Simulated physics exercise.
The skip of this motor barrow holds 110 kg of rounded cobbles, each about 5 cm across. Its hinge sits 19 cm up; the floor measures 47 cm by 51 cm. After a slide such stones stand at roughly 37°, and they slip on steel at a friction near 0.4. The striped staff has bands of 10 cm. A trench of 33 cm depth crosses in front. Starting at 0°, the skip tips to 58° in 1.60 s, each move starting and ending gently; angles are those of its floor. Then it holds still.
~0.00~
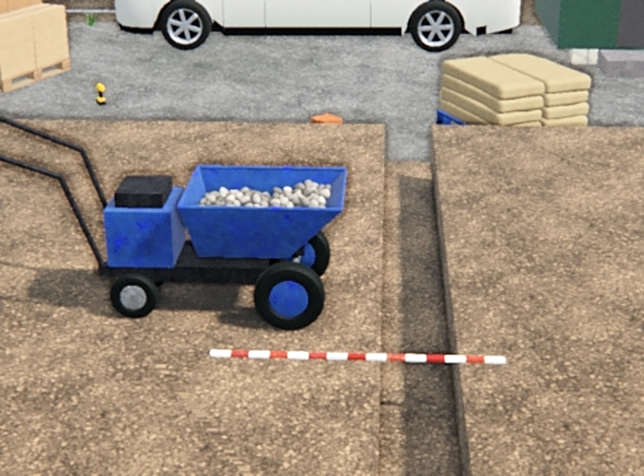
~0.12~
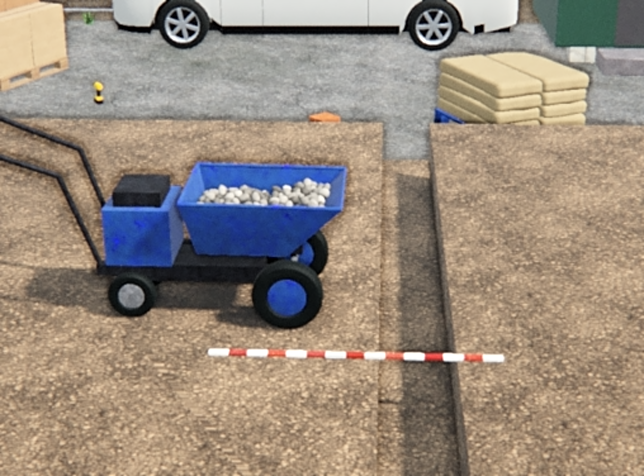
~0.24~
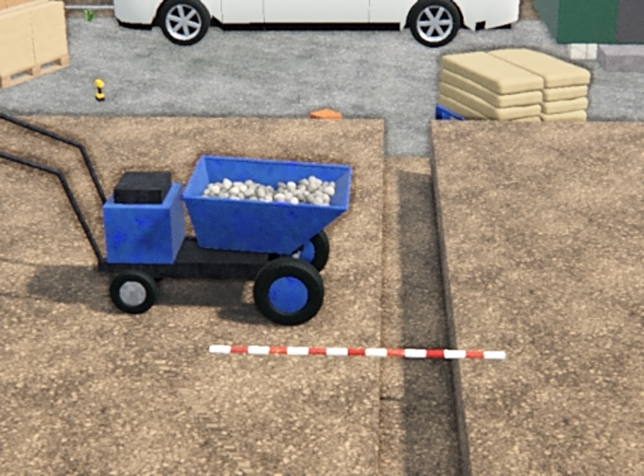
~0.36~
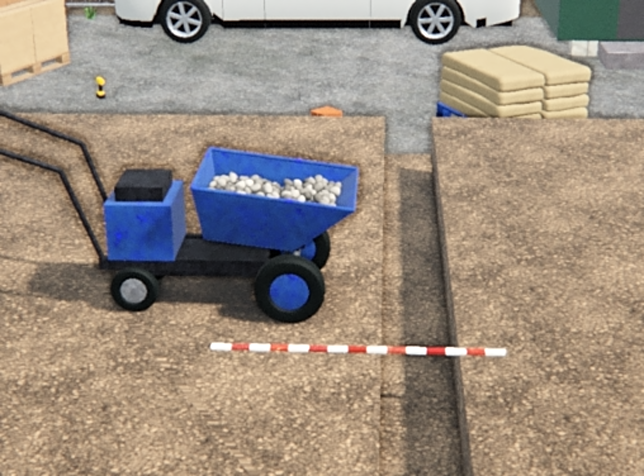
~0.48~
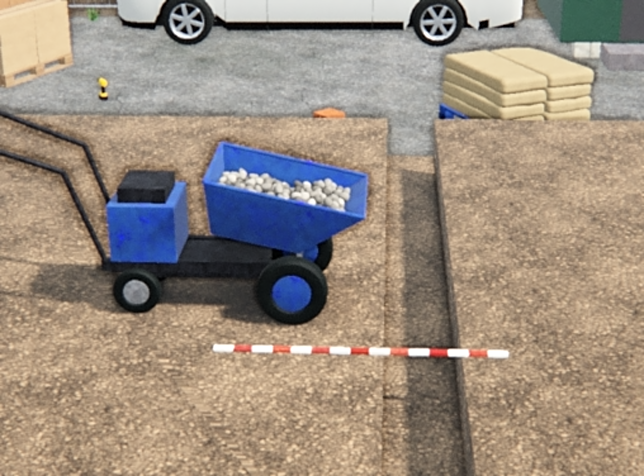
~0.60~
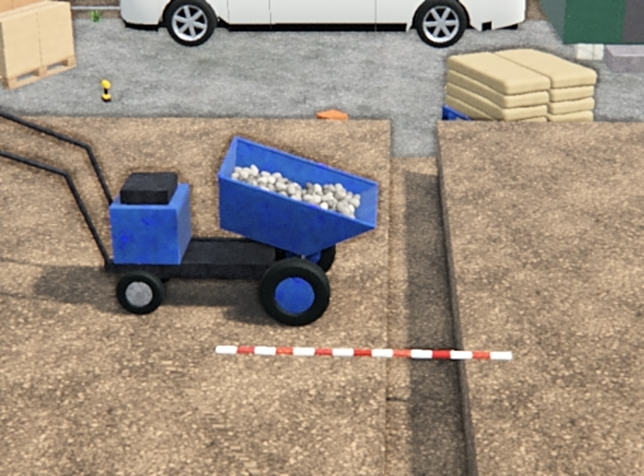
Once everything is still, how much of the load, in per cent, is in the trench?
Close to 89 in a hundred.
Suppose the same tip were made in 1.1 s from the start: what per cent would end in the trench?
Then about 90 per cent.
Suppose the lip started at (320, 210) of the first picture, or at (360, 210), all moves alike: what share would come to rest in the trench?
Near 90 per cent from the first place, 80 from the second.
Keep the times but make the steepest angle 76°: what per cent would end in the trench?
It would be near 100 per cent.
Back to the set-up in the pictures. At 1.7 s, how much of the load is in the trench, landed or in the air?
Some 20 per cent.
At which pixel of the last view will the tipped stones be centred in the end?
Around (425, 346).
After 1.2 s the floor is at 49°; 100 % in the skip; the foremost stones are at (391, 249).
After 1.7 s the floor is at 58°; 82 % in the skip, 18 % in the trench; the foremost stones are at (452, 350).
After 2.0 s the floor is at 58°; 57 % in the skip, 43 % in the trench, 1 % past the trench; the foremost stones are at (459, 320).
After 4.0 s the floor is at 58°; 11 % in the skip, 89 % in the trench, 1 % past the trench; the foremost stones are at (471, 318).
